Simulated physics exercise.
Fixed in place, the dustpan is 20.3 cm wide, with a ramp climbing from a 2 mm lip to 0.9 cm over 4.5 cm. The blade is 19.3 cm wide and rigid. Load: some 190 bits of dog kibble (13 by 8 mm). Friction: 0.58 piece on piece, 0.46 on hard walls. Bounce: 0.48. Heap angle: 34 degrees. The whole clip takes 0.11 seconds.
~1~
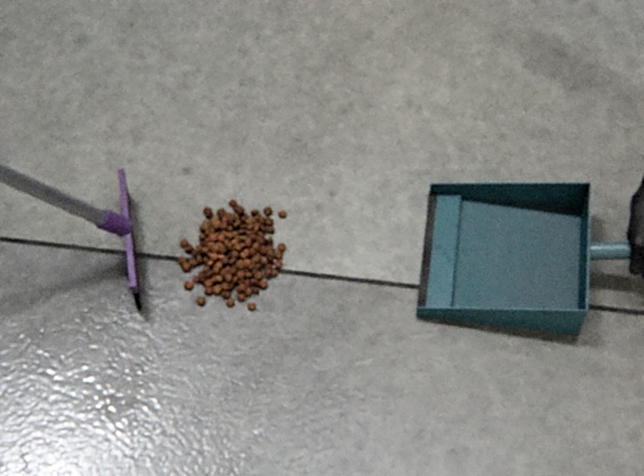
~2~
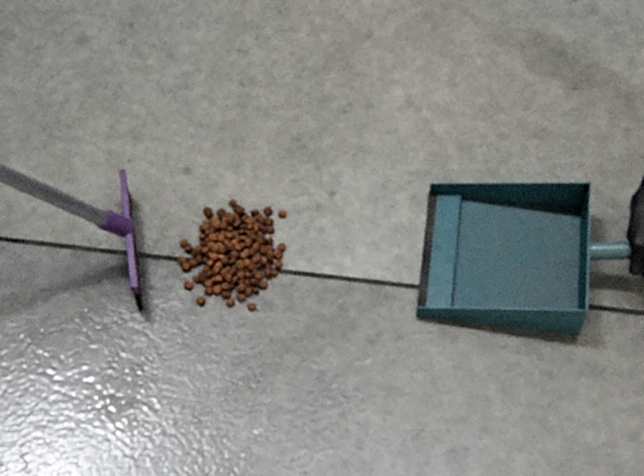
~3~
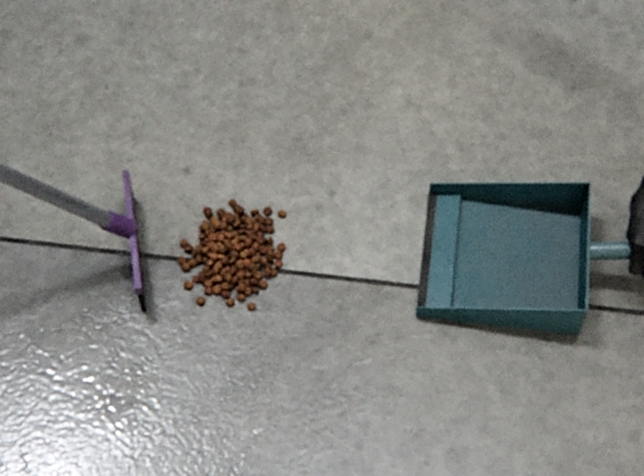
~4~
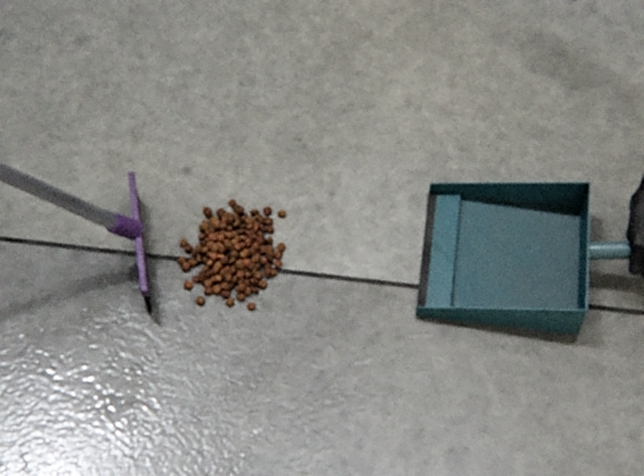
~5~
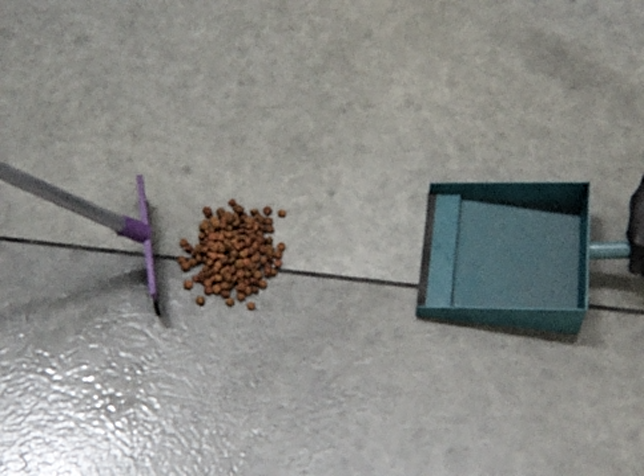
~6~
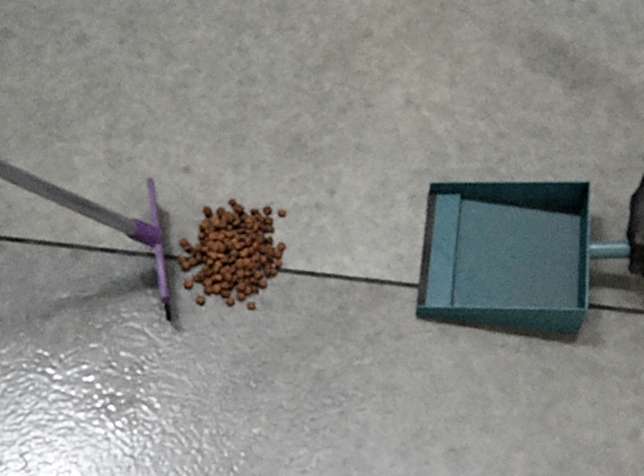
On a grey floor, a purple blade slides slowly right toward a still heap of brown kibble.
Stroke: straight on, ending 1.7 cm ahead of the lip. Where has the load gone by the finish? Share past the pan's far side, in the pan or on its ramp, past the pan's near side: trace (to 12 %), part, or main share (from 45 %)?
Far side trace, pan trace, near side part.
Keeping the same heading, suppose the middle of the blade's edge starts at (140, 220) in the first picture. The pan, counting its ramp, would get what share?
I'd estimate about 5 per cent.
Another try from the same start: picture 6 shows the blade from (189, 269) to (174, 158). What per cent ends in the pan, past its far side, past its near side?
Pan 20; far 45; near 10.
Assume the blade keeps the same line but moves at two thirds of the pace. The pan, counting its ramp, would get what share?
Share: Near 0 %.
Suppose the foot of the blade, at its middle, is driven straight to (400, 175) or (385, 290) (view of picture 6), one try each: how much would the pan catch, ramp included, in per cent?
About 15 % and 10 %.
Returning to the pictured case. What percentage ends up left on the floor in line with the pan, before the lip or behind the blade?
I'd say close to 80 per cent of them.
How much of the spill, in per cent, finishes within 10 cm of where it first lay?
35 percent, roughly.
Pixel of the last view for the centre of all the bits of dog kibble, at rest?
Roughly (377, 258).
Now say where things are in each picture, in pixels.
Blade from (134, 288) to (122, 176), moved 0.0 cm, 0 of the pieces shifted so far; middle of the pieces at (235, 251); pan at (515, 263), in the first picture.
Blade from (135, 289) to (123, 176), moved 0.2 cm, 0 of the pieces shifted so far; middle of the pieces at (235, 251), in the second picture.
Blade from (139, 290) to (127, 177), moved 0.8 cm, 0 of the pieces shifted so far; middle of the pieces at (234, 251), in the third picture.
Blade from (145, 292) to (132, 179), moved 1.7 cm, 0 of the pieces shifted so far; middle of the pieces at (234, 251), in the fourth picture.
Blade from (154, 295) to (140, 181), moved 3.0 cm, 0 of the pieces shifted so far; middle of the pieces at (234, 250), in the fifth picture.
Blade from (165, 299) to (151, 185), moved 4.6 cm, 0 of the pieces shifted so far; middle of the pieces at (234, 250); pan at (515, 262), in the sixth picture.
Then, 0.23 s after the last picture, middle of the blade 20 cm from the lip; 0 % over the lip, far side 0 %, near side 10 %.
Then, 0.38 s after the last picture, middle of the blade 10 cm from the lip; 0 % over the lip, far side 0 %, near side 20 %.
Then, 0.66 s after the last picture, middle of the blade 5 cm from the lip; 0 % over the lip, far side 0 %, near side 20 %.
In the end, far side 0 %, pan 0 %, near side 20 %, in front of the lip or behind the blade 80 %.
